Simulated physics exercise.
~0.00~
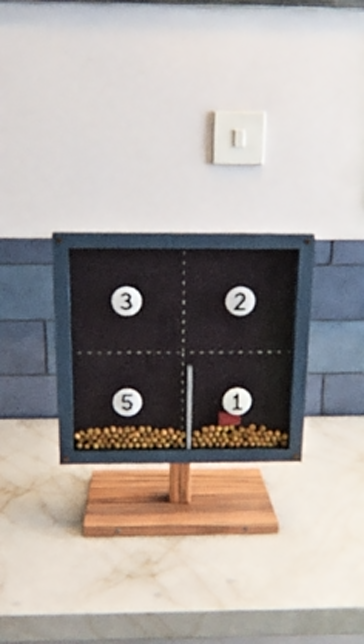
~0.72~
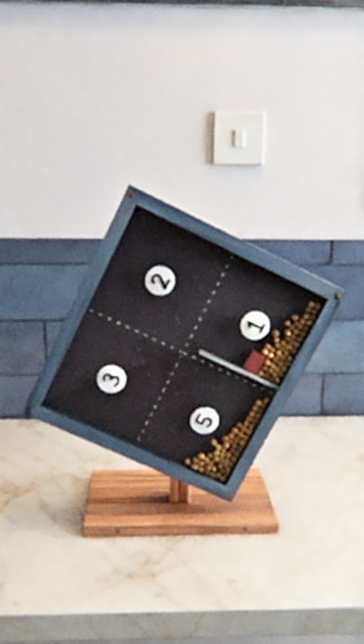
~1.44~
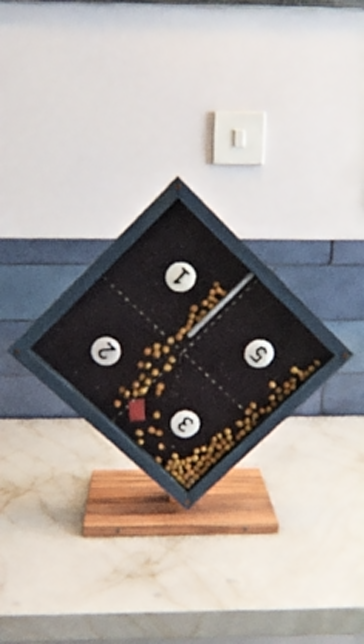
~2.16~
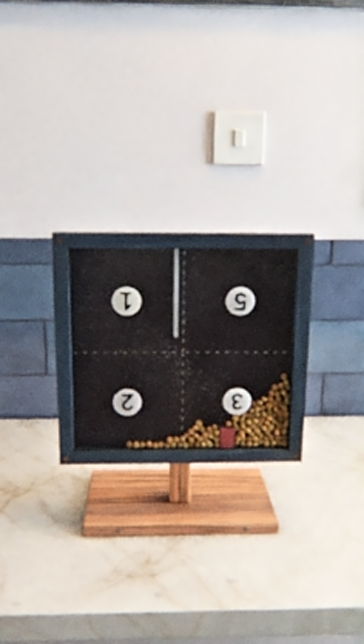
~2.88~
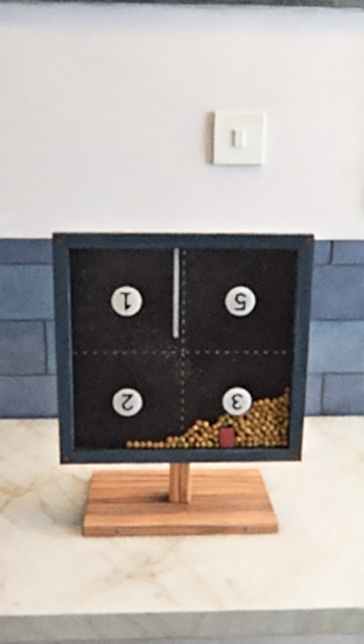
On a pale marble counter before a white wall with blue tiles and a light switch, a fixed camera faces a square, blue-framed case on a wooden stand. Its black interior is split by dashed lines into four numbered quarters, with golden beads along the bottom, a short pale divider and a small red block at lower right. The case turns anticlockwise, and beads and block slide toward the right-hand corner. As it keeps turning, they spill past the divider into quarters two and three. It stops upside down, beads heaped at lower right, the block among them in quarter three.
